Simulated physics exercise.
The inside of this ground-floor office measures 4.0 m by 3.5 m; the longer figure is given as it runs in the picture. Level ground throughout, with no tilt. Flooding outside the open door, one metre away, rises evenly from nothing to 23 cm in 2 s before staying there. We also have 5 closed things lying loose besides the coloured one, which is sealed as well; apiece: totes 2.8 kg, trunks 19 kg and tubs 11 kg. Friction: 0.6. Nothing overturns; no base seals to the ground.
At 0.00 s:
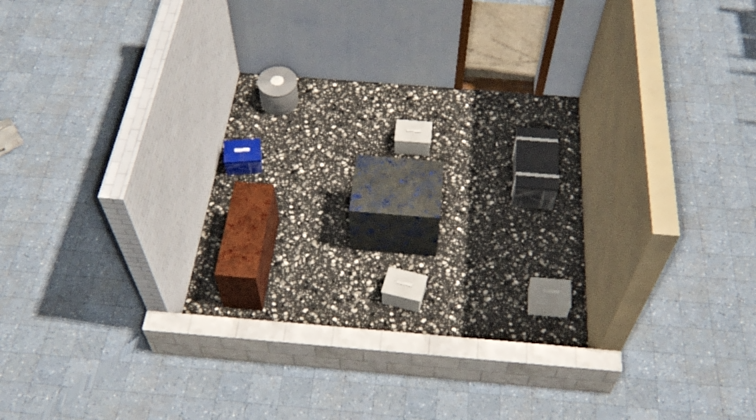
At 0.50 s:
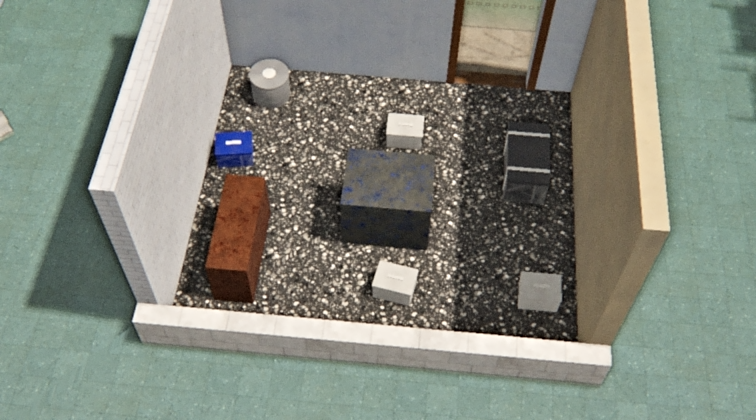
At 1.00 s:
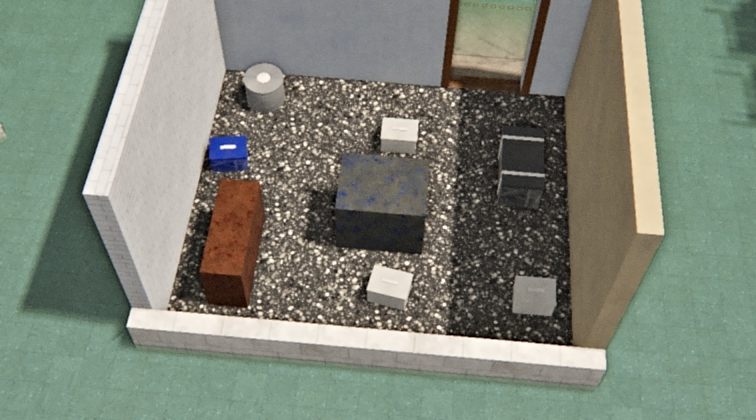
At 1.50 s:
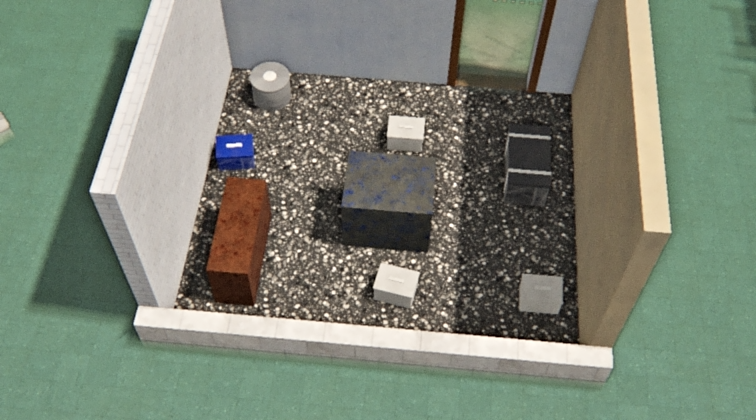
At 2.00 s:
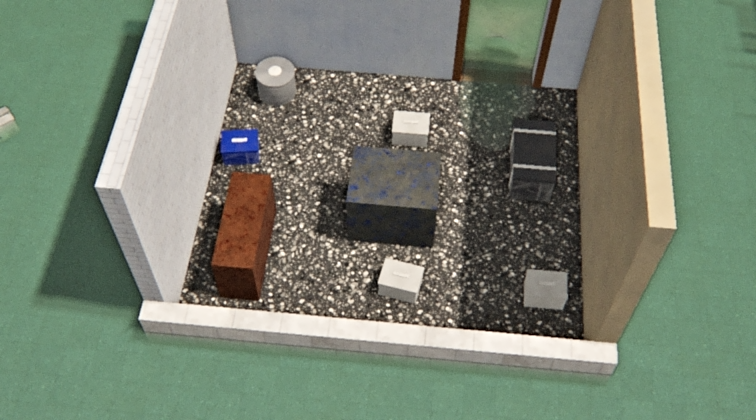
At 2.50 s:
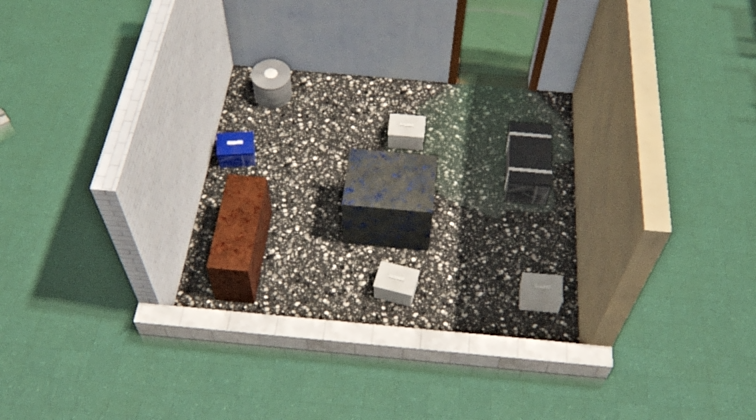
Roofless office seen from above, green water spreading outside, then entering through the back doorway at right while the containers stay still.
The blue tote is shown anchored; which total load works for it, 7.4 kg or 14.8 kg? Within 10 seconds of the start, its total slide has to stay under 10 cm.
I foresee success with the heavier mass only.
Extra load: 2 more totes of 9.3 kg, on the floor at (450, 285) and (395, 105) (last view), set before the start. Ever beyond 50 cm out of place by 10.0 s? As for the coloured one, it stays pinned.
In that order: Beyond it, within it.
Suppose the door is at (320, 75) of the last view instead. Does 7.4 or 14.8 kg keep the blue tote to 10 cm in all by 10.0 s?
Answer: No option succeeds.
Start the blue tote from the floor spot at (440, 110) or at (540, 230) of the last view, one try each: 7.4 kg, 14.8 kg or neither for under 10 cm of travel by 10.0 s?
Well, at the first spot you need the heavier weight, and at the second no weight will do.
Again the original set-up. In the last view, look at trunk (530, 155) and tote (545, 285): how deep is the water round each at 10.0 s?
About 10 and 13 cm.
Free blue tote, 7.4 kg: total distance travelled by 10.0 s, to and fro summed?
It would cover some 50 cm all told.
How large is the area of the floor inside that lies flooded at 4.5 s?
Wet: Near 9.5 m2.
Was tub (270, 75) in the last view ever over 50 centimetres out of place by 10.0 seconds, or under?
Verdict for this one: Under half a metre.
After 3.5 s the blue tote would be 0 cm from its start with 7.4 kg and 0 cm from its start with 14.8 kg; 0 cm of water round it then.
After 4.5 s the blue tote would be 0 cm from its start with 7.4 kg and 0 cm from its start with 14.8 kg; 2 cm of water round it then.
After 7.0 s the blue tote would be 0 cm from its start with 7.4 kg and 0 cm from its start with 14.8 kg; 5 cm of water round it then.
After 10.0 s the blue tote would be 24 cm from its start with 7.4 kg and 0 cm from its start with 14.8 kg; 9 cm of water round it then.
